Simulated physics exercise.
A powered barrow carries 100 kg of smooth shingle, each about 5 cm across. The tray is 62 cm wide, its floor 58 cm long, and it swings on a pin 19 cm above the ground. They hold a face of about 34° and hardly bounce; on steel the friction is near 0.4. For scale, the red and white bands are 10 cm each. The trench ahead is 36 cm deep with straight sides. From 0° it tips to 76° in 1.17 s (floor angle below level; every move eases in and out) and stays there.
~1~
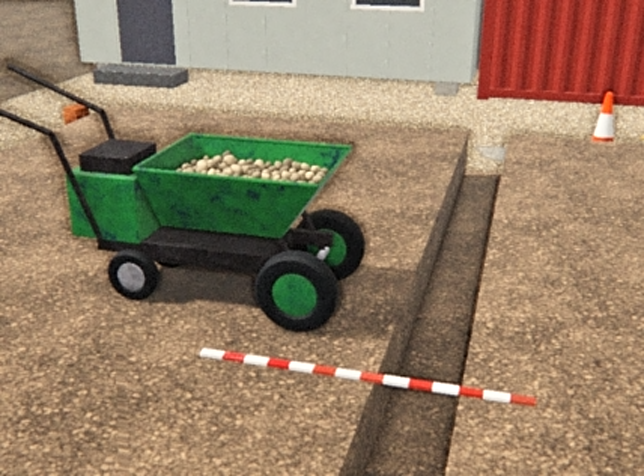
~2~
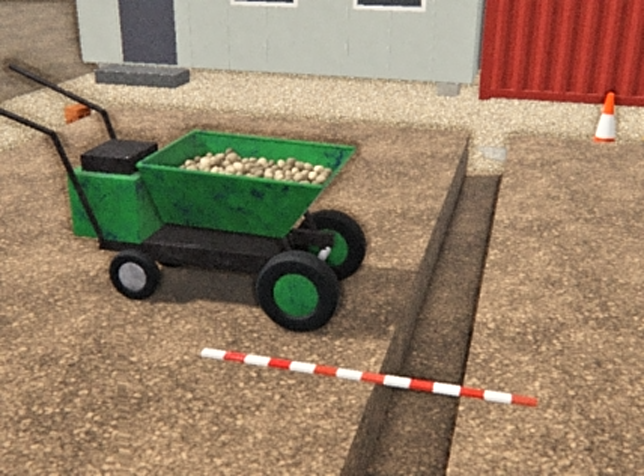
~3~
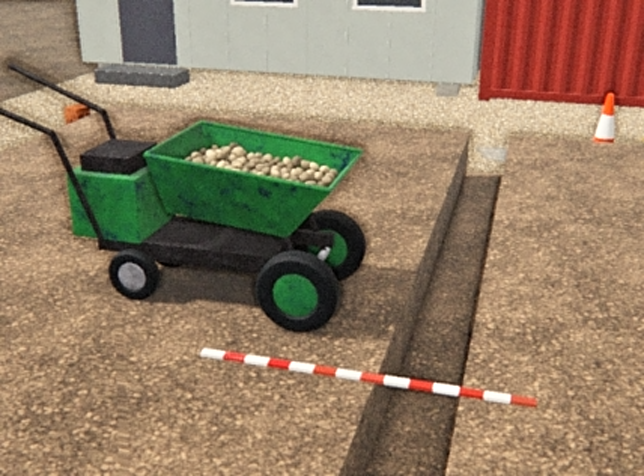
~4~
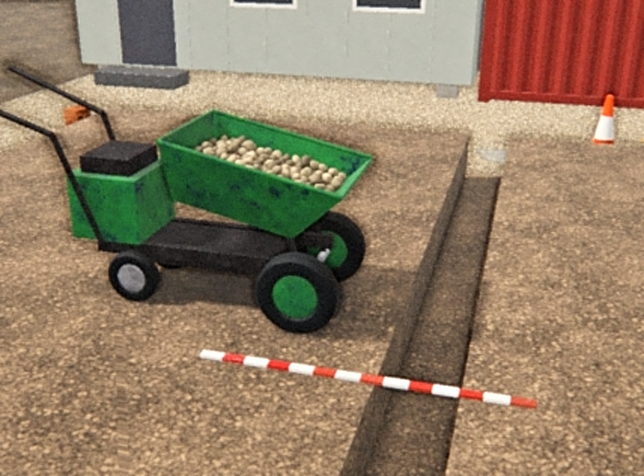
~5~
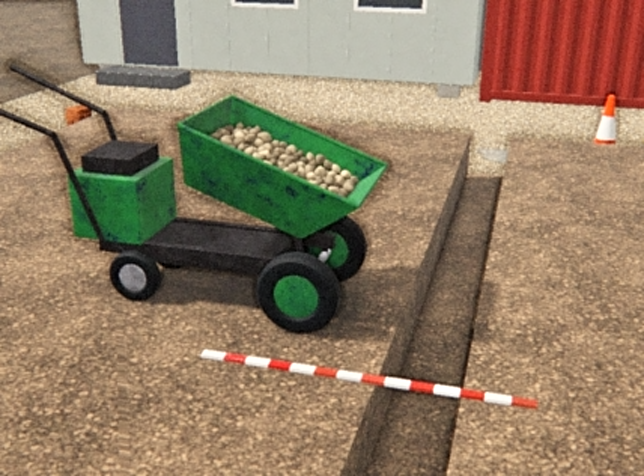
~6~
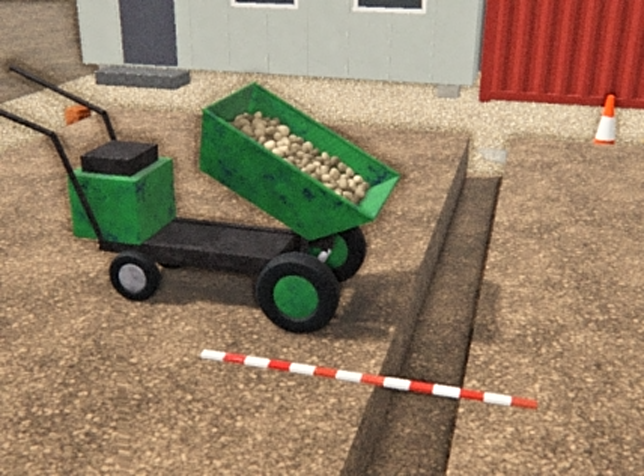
Green powered barrow standing still beside a trench, its stone-filled tray tilting steadily forward to the right as the rear end rises.
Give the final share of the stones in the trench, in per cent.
Some 58 per cent of it.
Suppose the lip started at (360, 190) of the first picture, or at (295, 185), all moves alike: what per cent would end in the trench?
Near 10 per cent from the first place, 85 from the second.
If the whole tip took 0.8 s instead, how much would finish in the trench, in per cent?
It would be near 50 per cent.
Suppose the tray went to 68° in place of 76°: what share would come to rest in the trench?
It would be near 60 per cent.
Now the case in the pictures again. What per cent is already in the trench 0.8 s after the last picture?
About 35 per cent by then.
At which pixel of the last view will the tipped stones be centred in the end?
Near (464, 375).
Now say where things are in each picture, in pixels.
In the first picture, lip at (318, 187), floor tilted 0°, highest stones at (226, 165).
In the second picture, the tray is at 2°, its lip at (322, 188); the top of the load is at (217, 161).
In the third picture, lip at (330, 191), floor tilted 6°, highest stones at (218, 154).
In the fourth picture, lip at (343, 198), floor tilted 12°, highest stones at (225, 147).
In the fifth picture, lip at (359, 207), floor tilted 20°, highest stones at (231, 134).
In the sixth picture, lip at (374, 220), floor tilted 29°, highest stones at (249, 121).
Then, 0.4 s after the last picture the floor is at 64°, 100 % in the tray; the foremost stones are at (423, 258).
Then, 0.8 s after the last picture the floor is at 76°, 38 % in the tray, 35 % in the trench, 27 % past the trench; the foremost stones are at (552, 343).
Then, 1.1 s after the last picture the floor is at 76°, 8 % in the tray, 50 % in the trench, 43 % past the trench; the foremost stones are past the picture's edge.
Then, 3.1 s after the last picture the floor is at 76°, 0 % in the tray, 58 % in the trench, 42 % past the trench; the foremost stones are past the picture's edge.
